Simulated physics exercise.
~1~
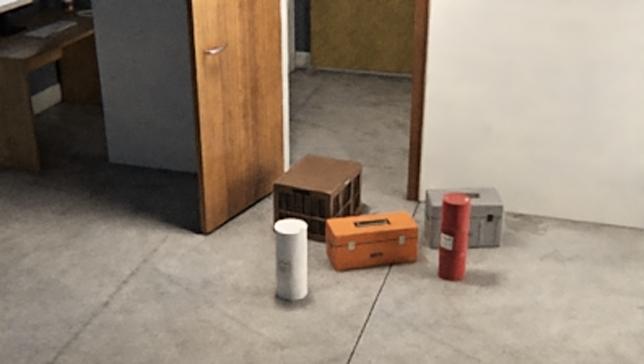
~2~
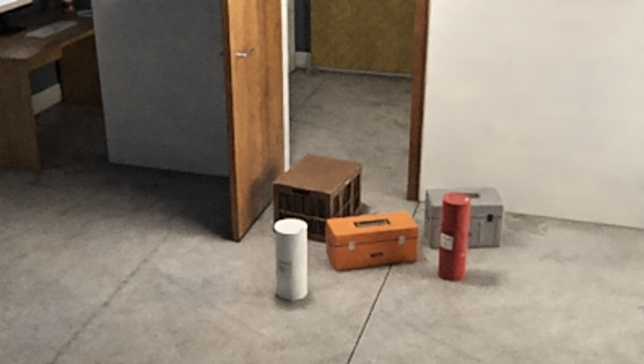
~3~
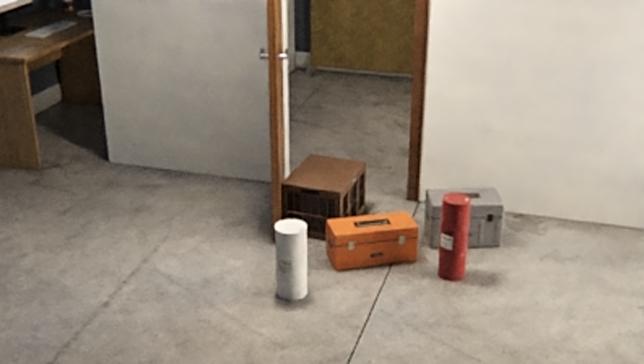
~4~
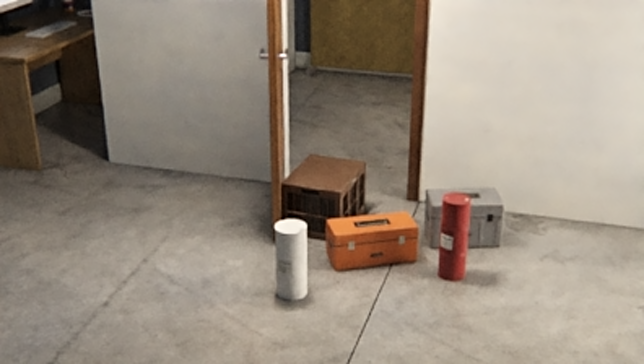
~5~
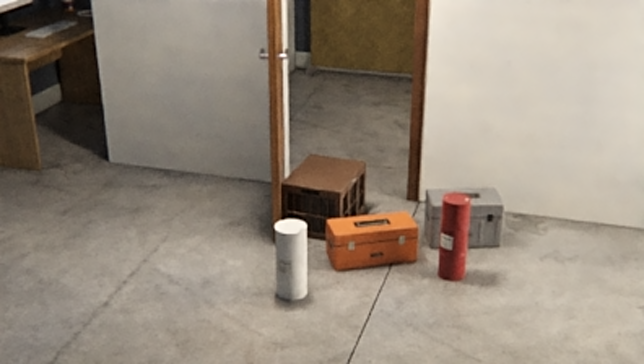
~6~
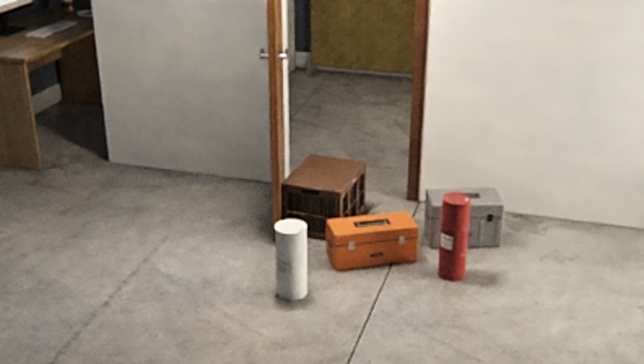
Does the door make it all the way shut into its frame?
No, it jams against the brown chest in the doorway and stays well open.
A wooden door, standing wide open on the left side of a doorway, swings to the right over a grey concrete floor. Its free edge closes in on a brown chest sitting at the opening, behind a white canister and an orange toolbox. The door meets the chest, which shifts only slightly to the right, and the swing stops there. From then on nothing moves. The door is left jammed against the chest, still well open, while the canisters and the orange and grey toolboxes stand where they began.
